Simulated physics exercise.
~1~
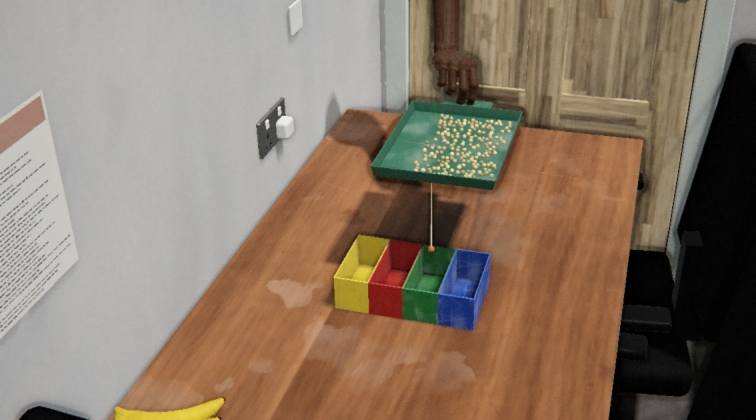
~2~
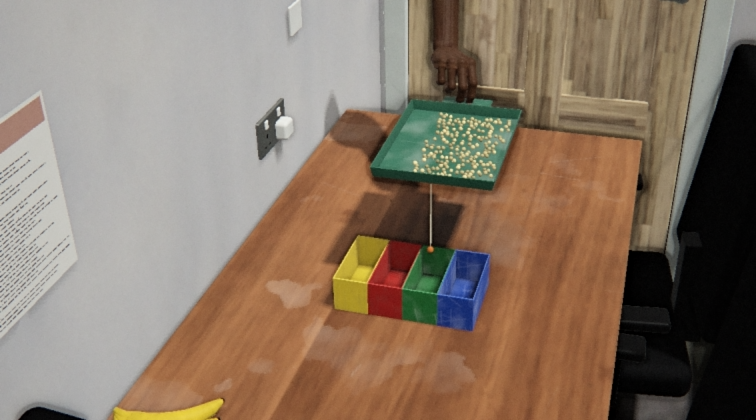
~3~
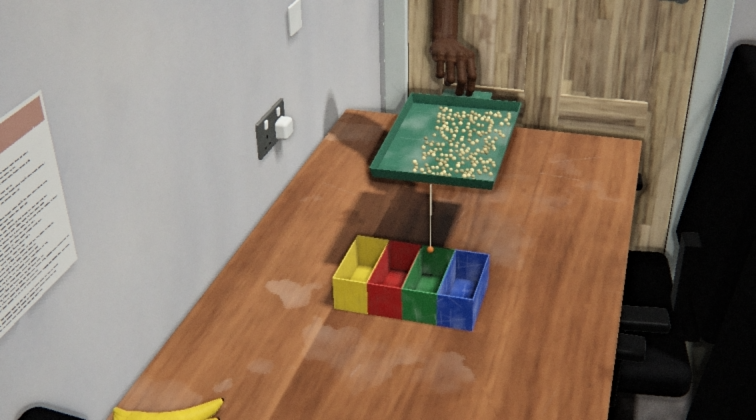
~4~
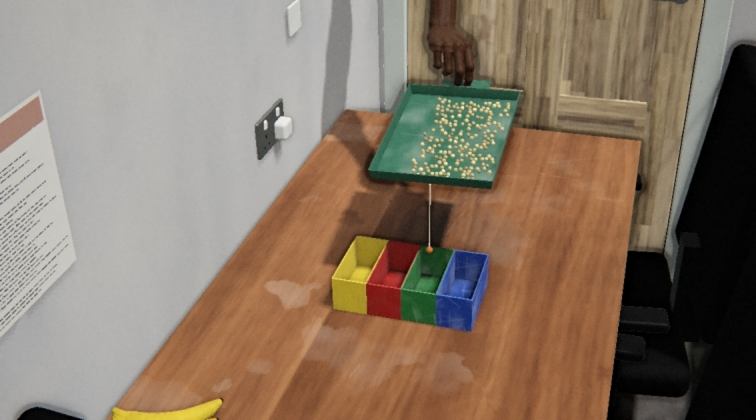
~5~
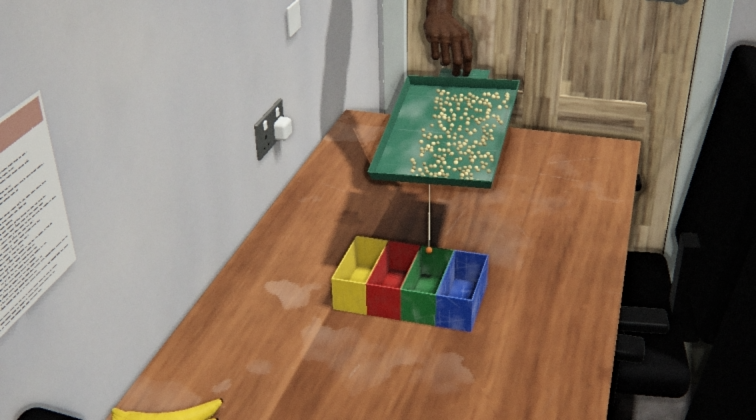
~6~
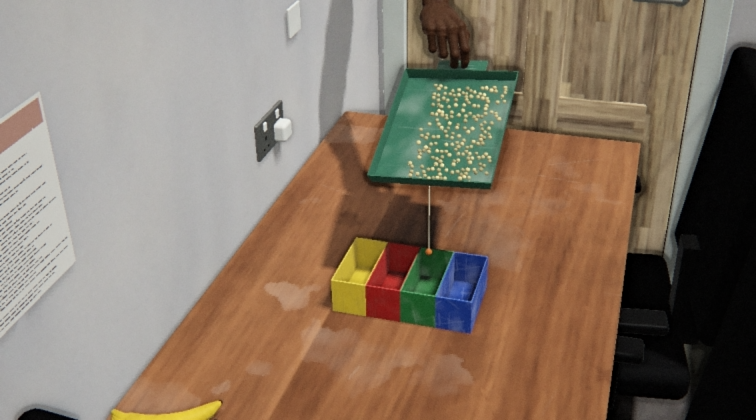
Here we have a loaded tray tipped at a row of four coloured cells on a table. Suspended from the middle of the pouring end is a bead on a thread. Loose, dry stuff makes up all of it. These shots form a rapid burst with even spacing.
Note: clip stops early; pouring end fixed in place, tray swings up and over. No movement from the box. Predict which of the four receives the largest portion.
The red one receives the largest portion.
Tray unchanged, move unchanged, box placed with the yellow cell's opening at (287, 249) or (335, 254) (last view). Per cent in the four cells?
Estimate: 60 % first, 90 % second.
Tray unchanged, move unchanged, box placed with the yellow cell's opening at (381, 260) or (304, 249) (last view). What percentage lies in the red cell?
30 % and 0 %.
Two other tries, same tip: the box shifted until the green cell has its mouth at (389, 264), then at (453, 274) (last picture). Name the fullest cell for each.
The first time it is green; the second time it is the yellow one.
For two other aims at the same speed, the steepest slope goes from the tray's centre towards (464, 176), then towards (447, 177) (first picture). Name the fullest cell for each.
The first time it is the blue cell, and the second time it is the cell in blue.
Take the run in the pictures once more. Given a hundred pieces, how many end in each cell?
The yellow cell holds 30 %, the red cell 40 %, the green cell 20 % and the blue cell 0 %.
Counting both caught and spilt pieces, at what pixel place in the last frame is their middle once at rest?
Roughly at (390, 296).
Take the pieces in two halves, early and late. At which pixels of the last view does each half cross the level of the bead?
At (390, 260) for the first part, then at (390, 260) for the others.
Just after the last frame, tray tipped steeply; the larger part on the tray; just a few in the yellow cell; just a few in the red cell; roughly a quarter falling or outside the box.
A moment on, tray tipped past a quarter turn; roughly a quarter on the tray; about a tenth in the red cell; about a tenth in the yellow cell; about a tenth in the green cell; just a few in the blue cell; roughly half falling or outside the box.
Further on, tray tipped past a quarter turn; roughly a third in the red cell; roughly a quarter in the yellow cell; roughly a quarter in the green cell; just a few in the blue cell; about a tenth falling or outside the box.
When it is over, tray tipped past a quarter turn; roughly a third in the red cell; roughly a quarter in the yellow cell; roughly a quarter in the green cell; just a few in the blue cell; about a tenth outside the box.
